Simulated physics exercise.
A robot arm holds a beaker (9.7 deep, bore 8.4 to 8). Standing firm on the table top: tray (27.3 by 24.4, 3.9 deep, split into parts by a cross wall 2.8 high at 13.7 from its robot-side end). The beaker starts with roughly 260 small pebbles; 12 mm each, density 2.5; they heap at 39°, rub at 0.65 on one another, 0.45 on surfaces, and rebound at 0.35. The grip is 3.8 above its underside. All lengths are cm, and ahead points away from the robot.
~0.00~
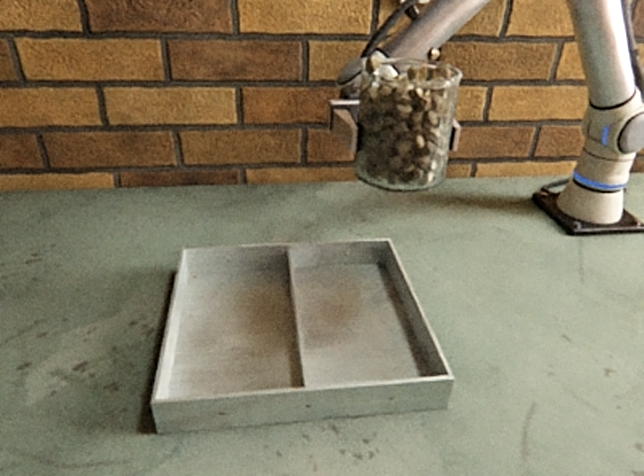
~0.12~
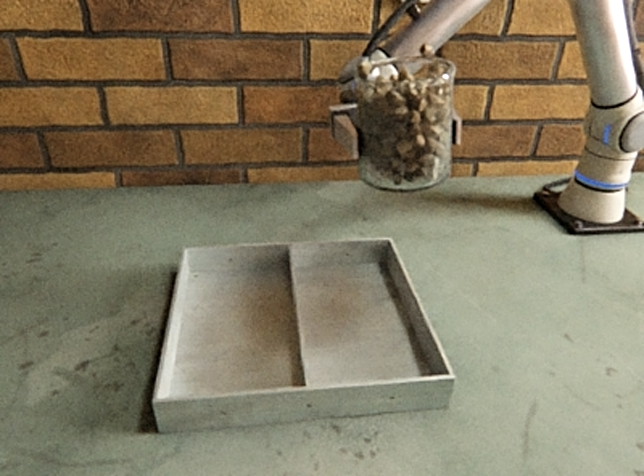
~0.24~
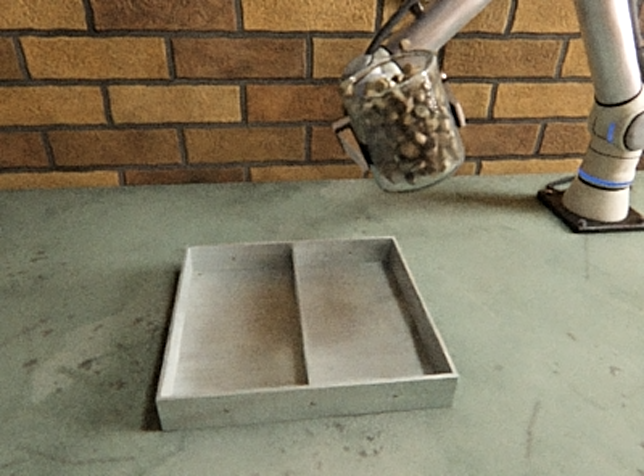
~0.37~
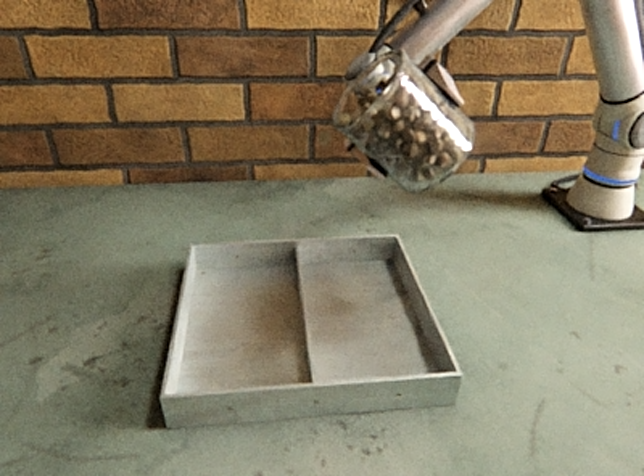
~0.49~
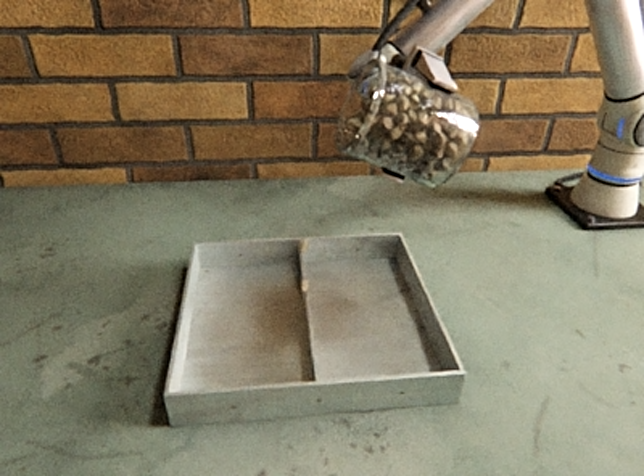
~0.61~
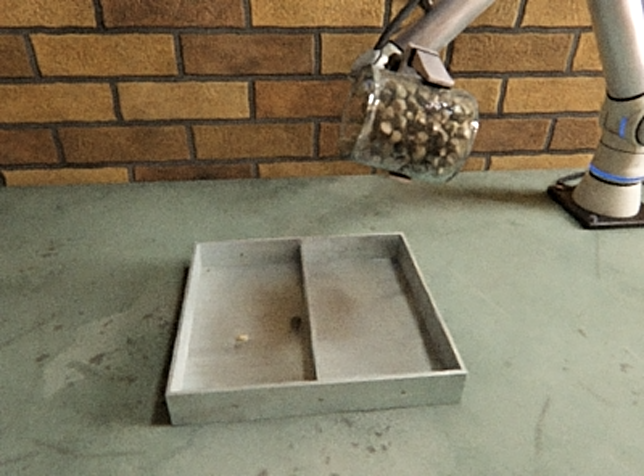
At first, a robot arm holds a glass beaker heaped with small pebbles upright above a green tabletop, behind an empty, divided grey tray. The arm tilts the beaker steeply to the left, the pebbles shift toward its mouth, and a couple drop into the tray's left part while most remain inside.
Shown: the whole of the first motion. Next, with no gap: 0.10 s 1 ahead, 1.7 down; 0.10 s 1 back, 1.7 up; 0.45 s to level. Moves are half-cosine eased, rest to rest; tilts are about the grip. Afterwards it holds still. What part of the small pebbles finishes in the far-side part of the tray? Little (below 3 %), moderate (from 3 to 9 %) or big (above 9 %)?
Answer: Moderate; from 3 to 9 % of the small pebbles finish in the far-side part of the tray.
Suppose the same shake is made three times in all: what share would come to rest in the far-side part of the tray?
Then about 5 per cent.
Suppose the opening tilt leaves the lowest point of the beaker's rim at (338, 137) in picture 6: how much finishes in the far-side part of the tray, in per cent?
Some 0 per cent.
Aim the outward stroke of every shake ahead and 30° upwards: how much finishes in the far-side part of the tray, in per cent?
Some 10 per cent.
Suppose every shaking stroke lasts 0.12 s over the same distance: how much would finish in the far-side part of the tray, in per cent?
It would be near 5 per cent.
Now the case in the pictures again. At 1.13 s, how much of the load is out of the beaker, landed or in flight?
About 5 per cent by then.
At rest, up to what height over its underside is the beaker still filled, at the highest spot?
Roughly 10.0 cm.
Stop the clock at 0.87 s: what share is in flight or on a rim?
Roughly 3 per cent.
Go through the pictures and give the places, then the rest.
In the first frame, the beaker middle at (404, 125), level; upper third of the load around (407, 101), from x 365 to 445, top at y 55; 258 in the beaker.
In the second frame, the beaker middle at (404, 125), tilted 7° forward; upper third of the load around (405, 100), from x 365 to 445, top at y 50.
In the third frame, the beaker middle at (404, 124), tilted 26° forward; upper third of the load around (405, 99), from x 345 to 450, top at y 45.
In the fourth frame, the beaker middle at (404, 125), tilted 48° forward; upper third of the load around (403, 103), from x 325 to 460, top at y 70; 257 in the beaker, 1 in flight or on a rim.
In the fifth frame, the beaker middle at (405, 126), tilted 67° forward; upper third of the load around (410, 104), from x 305 to 460, top at y 75; 256 in the beaker, 1 in the far-side part, 1 in flight or on a rim.
In the sixth frame, the beaker middle at (406, 126), tilted 74° forward; upper third of the load around (411, 105), from x 240 to 460, top at y 85; 256 in the beaker, 2 in the far-side part.
After 0.87 s, tilted 71° forward, highest piece 27 above the table; 247 in the beaker, 4 in the far-side part, 7 in flight or on a rim.
After 1.13 s, tilted 14° forward, highest piece 29 above the table; 243 in the beaker, 12 in the far-side part, 2 in the robot-side part, 1 in flight or on a rim.
After 1.46 s, level, highest piece 30 above the table; 243 in the beaker, 12 in the far-side part, 3 in the robot-side part.
After 2.51 s, level, highest piece 30 above the table; 243 in the beaker, 12 in the far-side part, 3 in the robot-side part.
In the end, 243 in the beaker, 12 in the far-side part, 3 in the robot-side part. That is 5 % in the far-side part of the tray.
